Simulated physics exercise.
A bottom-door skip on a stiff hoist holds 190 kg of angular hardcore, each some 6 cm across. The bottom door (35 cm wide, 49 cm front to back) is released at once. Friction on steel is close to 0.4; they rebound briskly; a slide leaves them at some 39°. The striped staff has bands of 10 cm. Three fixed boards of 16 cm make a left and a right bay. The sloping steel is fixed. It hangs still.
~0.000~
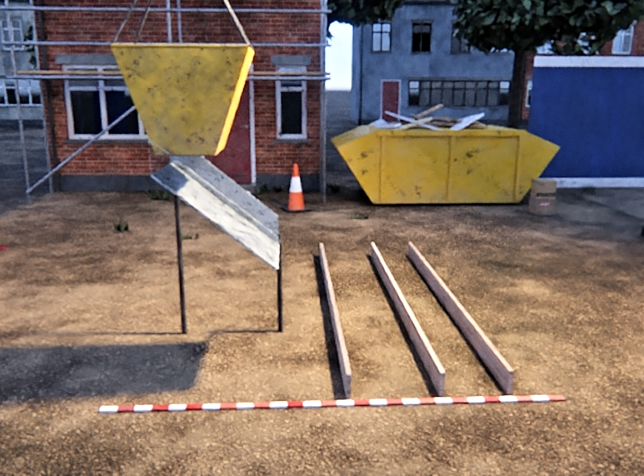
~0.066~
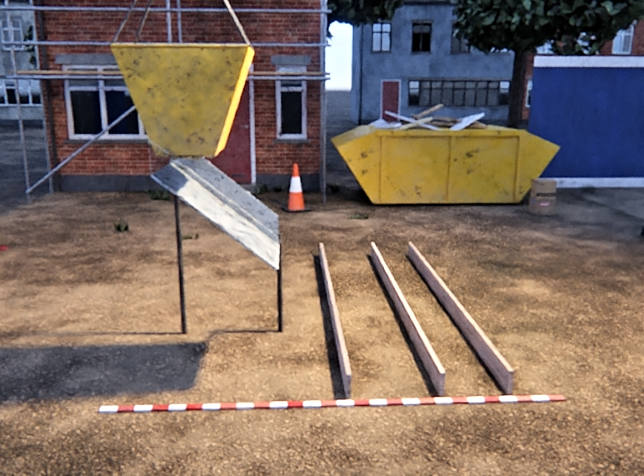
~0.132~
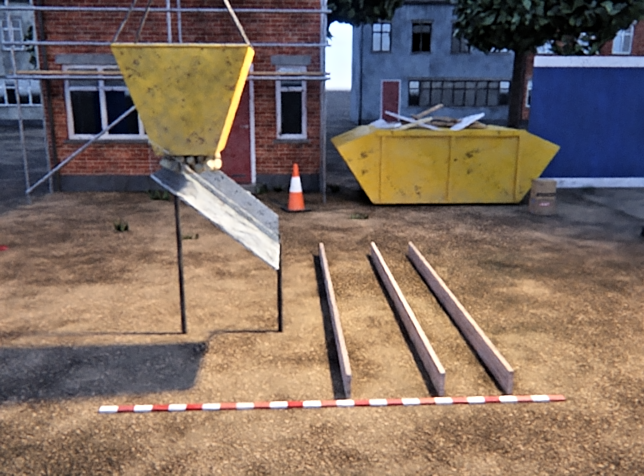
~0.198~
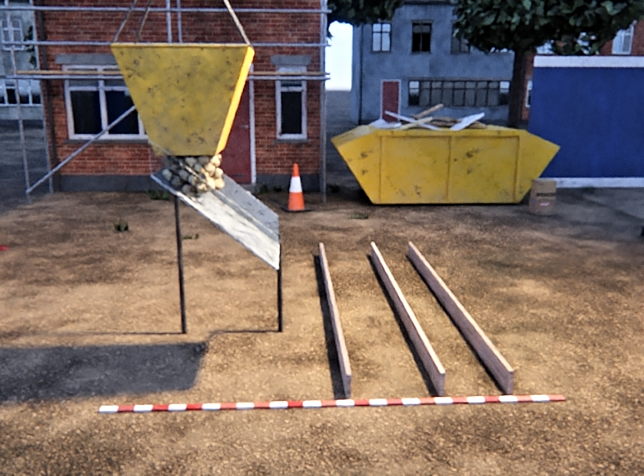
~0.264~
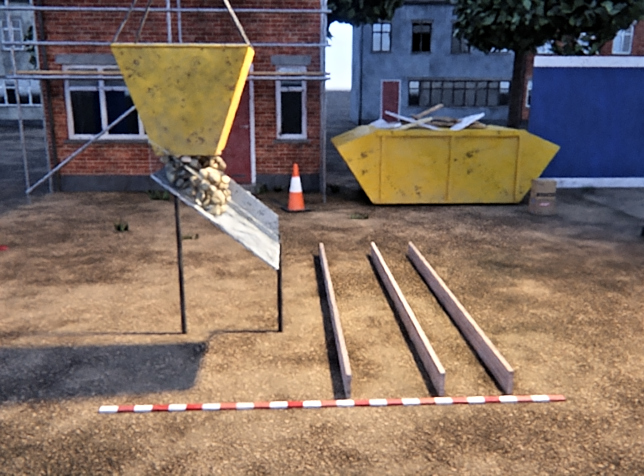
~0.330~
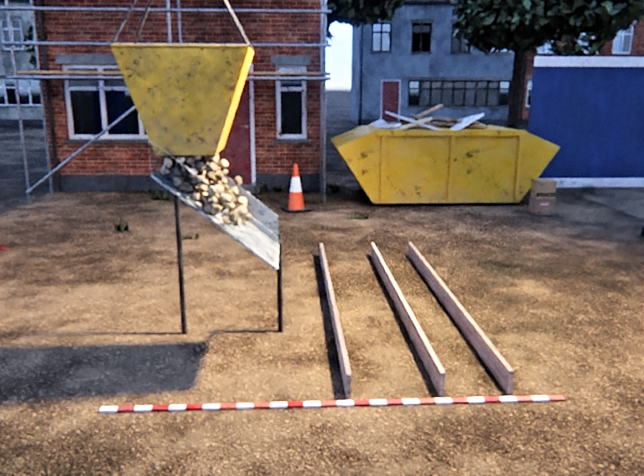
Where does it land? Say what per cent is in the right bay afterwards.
About 1 per cent.
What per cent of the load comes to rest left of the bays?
About 40 per cent.
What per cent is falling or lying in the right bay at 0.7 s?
Some 0 per cent.
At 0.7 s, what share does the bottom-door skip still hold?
About 40 per cent.
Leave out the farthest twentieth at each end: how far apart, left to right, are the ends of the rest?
Roughly 90 cm.
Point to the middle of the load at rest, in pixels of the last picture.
Around (359, 348).
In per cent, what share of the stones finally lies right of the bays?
Some 0 per cent of the load.
After 0.7 s, 38 % in the bottom-door skip, 46 % on the steel, 14 % falling or lying left of the bays, 2 % falling or lying in the left bay; the stones farthest right are at (364, 336).
After 1.1 s, 5 % in the bottom-door skip, 48 % on the steel, 30 % falling or lying left of the bays, 18 % falling or lying in the left bay; the stones farthest right are at (418, 352).
After 1.7 s, 0 % in the bottom-door skip, 9 % on the steel, 43 % falling or lying left of the bays, 47 % falling or lying in the left bay, 1 % falling or lying in the right bay; the stones farthest right are at (445, 352).
After 2.6 s, 0 % in the bottom-door skip, 38 % falling or lying left of the bays, 61 % falling or lying in the left bay, 1 % falling or lying in the right bay; the stones farthest right are at (460, 363).
After 4.5 s, 0 % in the bottom-door skip, 38 % left of the bays, 61 % in the left bay, 1 % in the right bay; the stones farthest right are at (460, 363).
